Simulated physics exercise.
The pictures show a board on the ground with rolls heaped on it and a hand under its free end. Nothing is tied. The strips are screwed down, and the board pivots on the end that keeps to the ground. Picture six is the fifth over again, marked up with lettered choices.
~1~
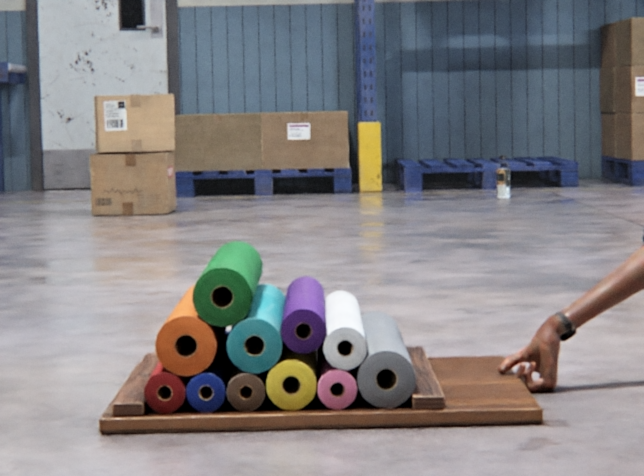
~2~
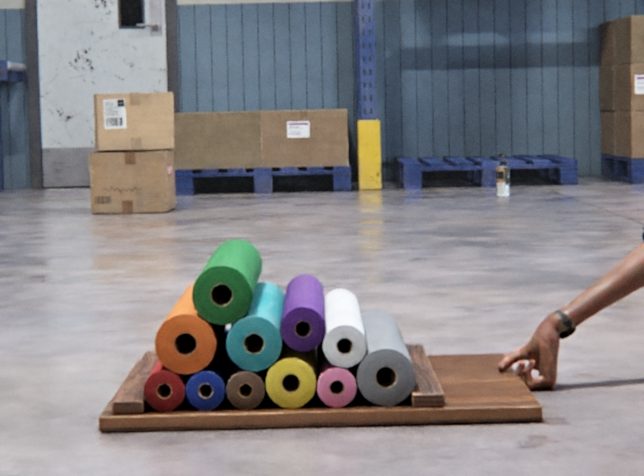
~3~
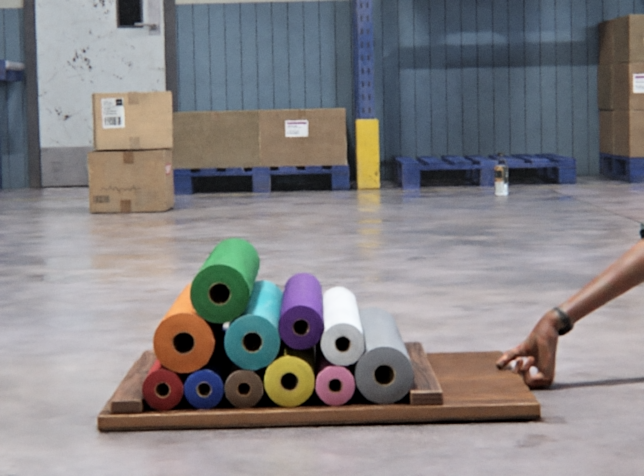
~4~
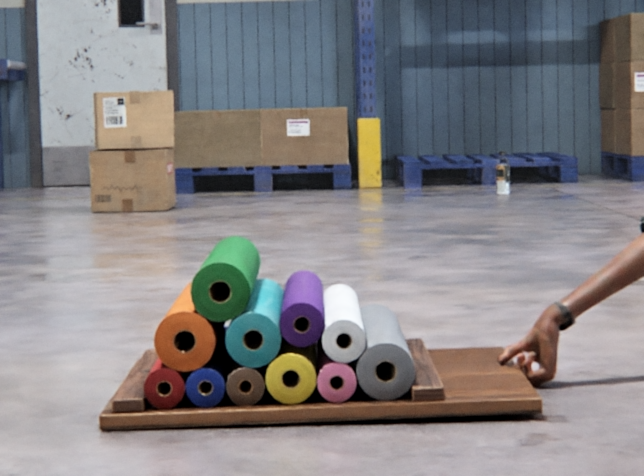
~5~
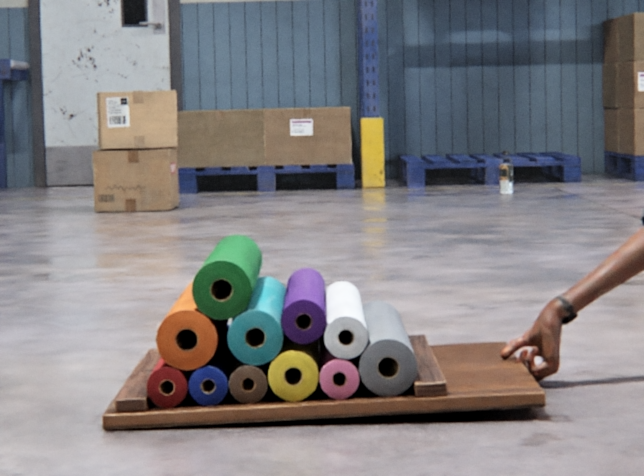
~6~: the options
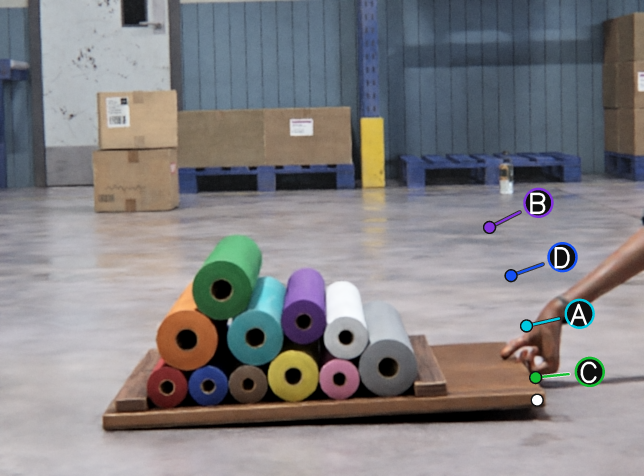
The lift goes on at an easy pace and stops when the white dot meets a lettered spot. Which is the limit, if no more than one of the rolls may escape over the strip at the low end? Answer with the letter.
Stop at A.
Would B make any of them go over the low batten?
Yes, at B.
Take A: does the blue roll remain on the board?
The blue roll: Yes.
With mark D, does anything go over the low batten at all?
At D: Yes.
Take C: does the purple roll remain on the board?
The purple roll: Yes.
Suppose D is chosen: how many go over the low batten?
At D the number is four.
On the marked copy, A at (526, 326); B at (490, 228); C at (535, 378); D at (511, 276); the white dot at (537, 400).
With A. Early on, board at 11°.
Further on, board at 12°.
At the end, board at 12°, none over the low batten.
As for the rest, B four over the low batten (turquoise, purple, orange, green); C none over the low batten; D four over the low batten (turquoise, purple, orange, green).
